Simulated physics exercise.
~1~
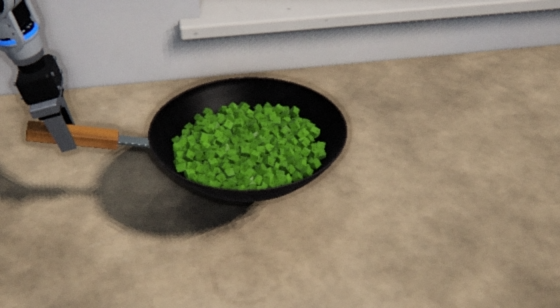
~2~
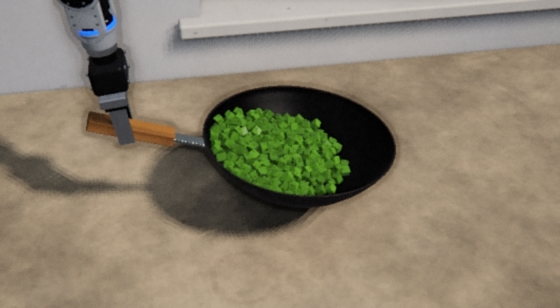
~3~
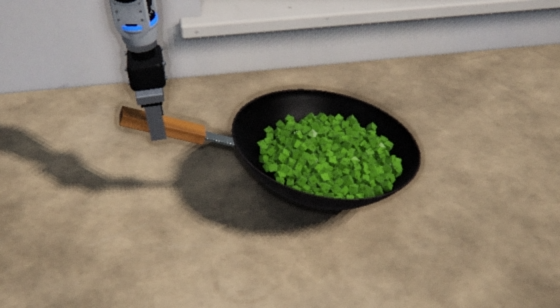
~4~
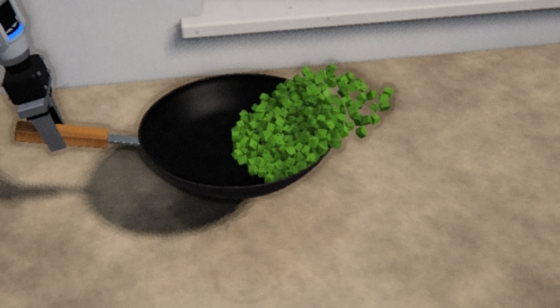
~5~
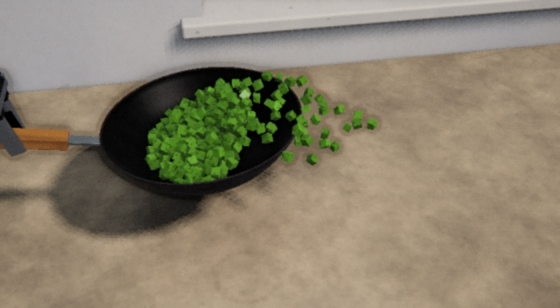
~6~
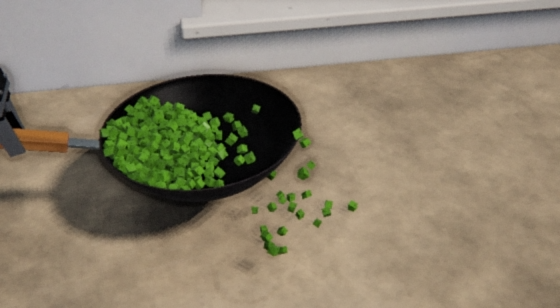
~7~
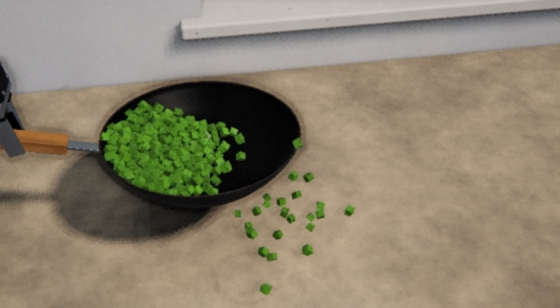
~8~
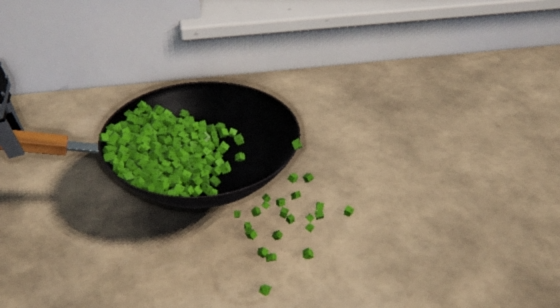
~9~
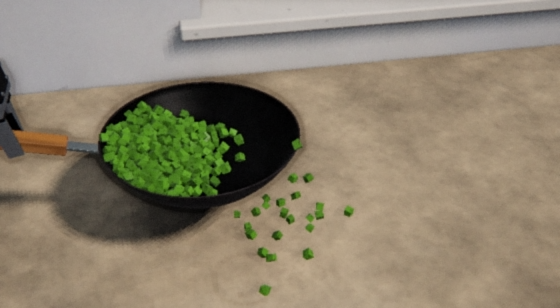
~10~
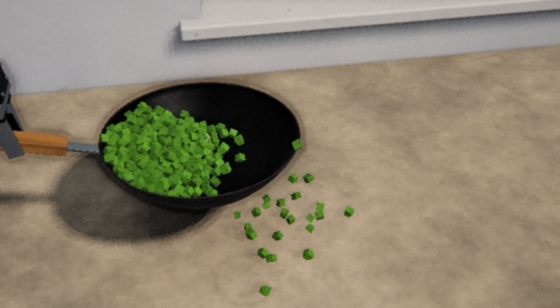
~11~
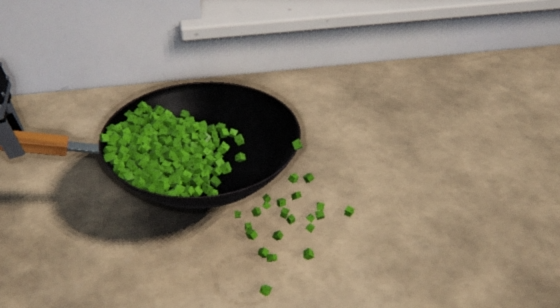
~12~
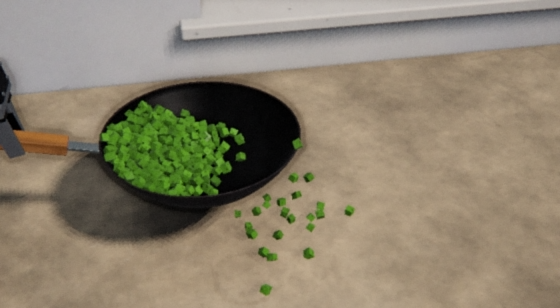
The footage shows a robotic arm moving a black frying pan of green vegetable dice right, then sharply left, so the dice surge over the far rim and some spill onto the counter; the pan stops with most still heaped inside near the handle.
